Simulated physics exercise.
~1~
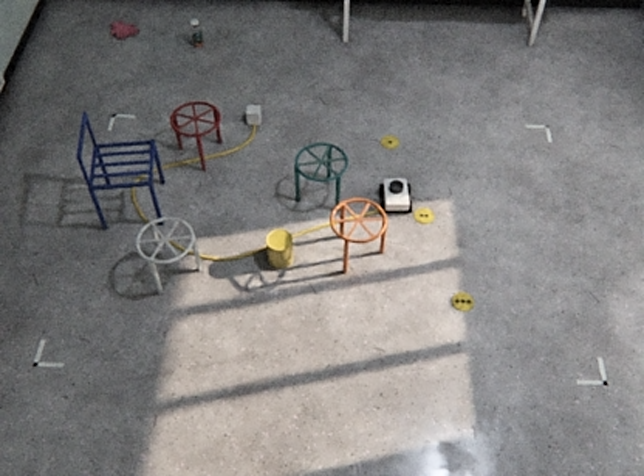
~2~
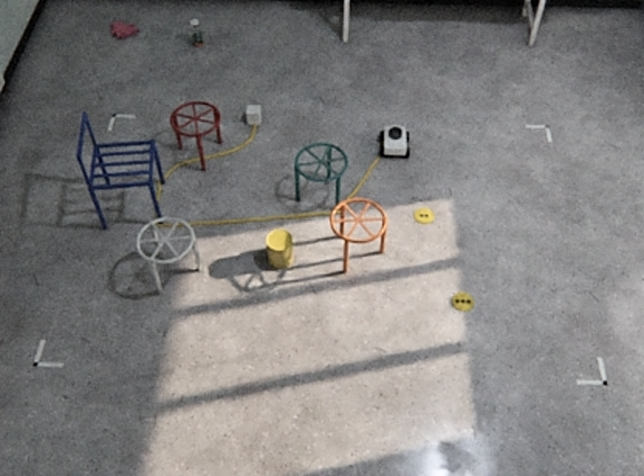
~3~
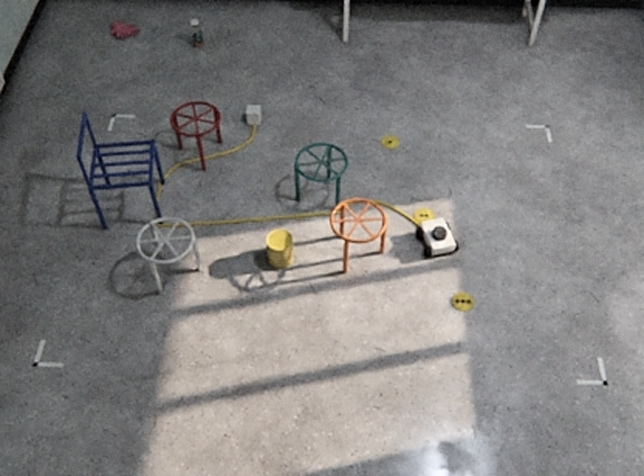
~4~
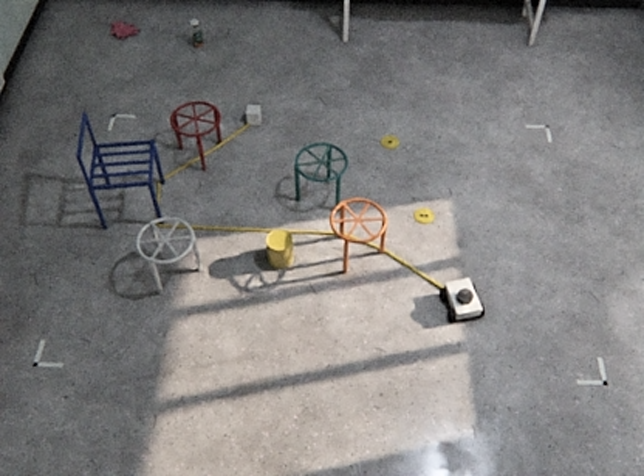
On a grey ward floor partly lit by a sunlit patch, a small white cart tows a yellow lead that runs back past the stools and blue chair to a pale box by the red stool. The cart first moves up to the yellow mark beyond the teal stool, drawing the lead after it. It then turns down and to the right, reaching the second mark beside the orange stool. Finally it continues down to the third mark, and the lead pulls straighter. The cart ends there, with the stools, yellow bin and chair still standing in place.
